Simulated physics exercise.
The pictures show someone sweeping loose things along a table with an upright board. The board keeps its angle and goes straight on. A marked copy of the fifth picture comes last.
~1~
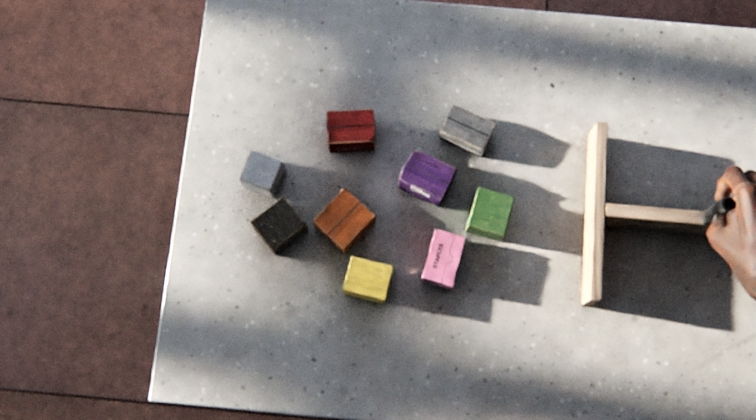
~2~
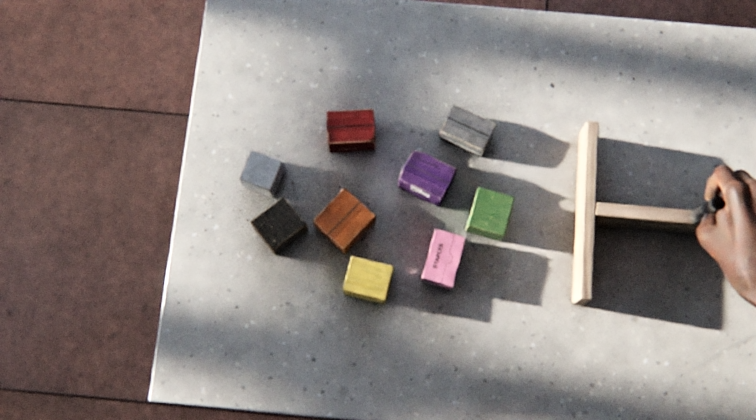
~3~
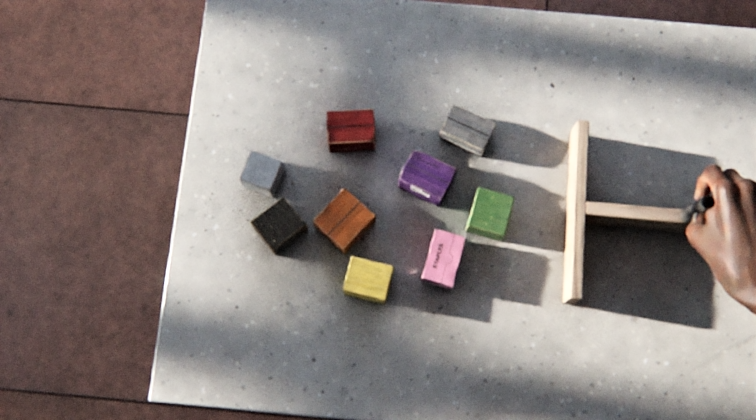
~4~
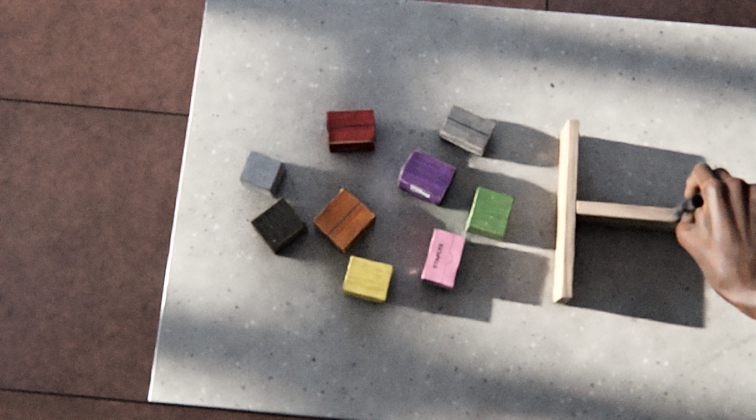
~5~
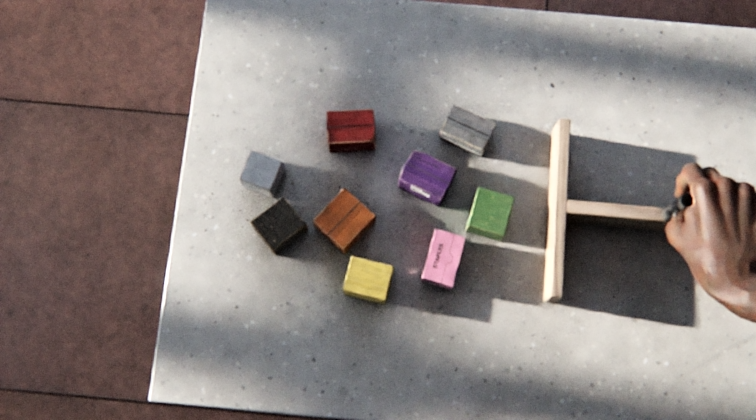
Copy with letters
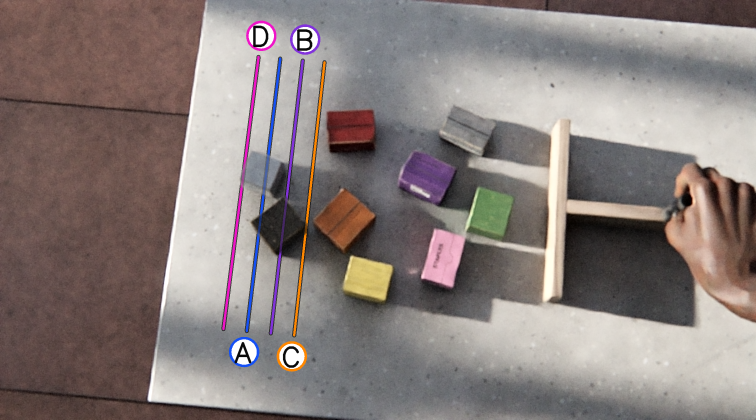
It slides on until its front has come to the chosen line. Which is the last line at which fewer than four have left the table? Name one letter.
At D, and not beyond.
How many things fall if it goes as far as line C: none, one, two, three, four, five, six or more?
By then, none.
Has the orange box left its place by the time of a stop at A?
Yes.
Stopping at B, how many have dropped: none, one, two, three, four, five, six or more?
By then, none.
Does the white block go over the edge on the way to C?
No.
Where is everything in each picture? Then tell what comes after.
Board (599, 209); pink box (443, 260); purple box (427, 178), in the first picture.
Board (590, 208); yellow block (369, 280), in the second picture.
Board (581, 207); white block (262, 174), in the third picture.
Board (571, 206); grey box (468, 131), in the fourth picture.
Board (561, 206); orange box (345, 221); pink box (443, 260); purple box (427, 178), in the fifth picture.
On the marked copy, A at (264, 190); B at (287, 192); C at (310, 194); D at (242, 188).
Following D. Soon after the start, board (445, 195); grey box (418, 134); pink box (417, 259).
Later, board (330, 185); black block (216, 243); white block (241, 173).
In the end, board (241, 178); white block over the edge; red box over the edge; two fallen.
As for the rest, A is within the limit but short; B is within the limit but short; C is within the limit but short.
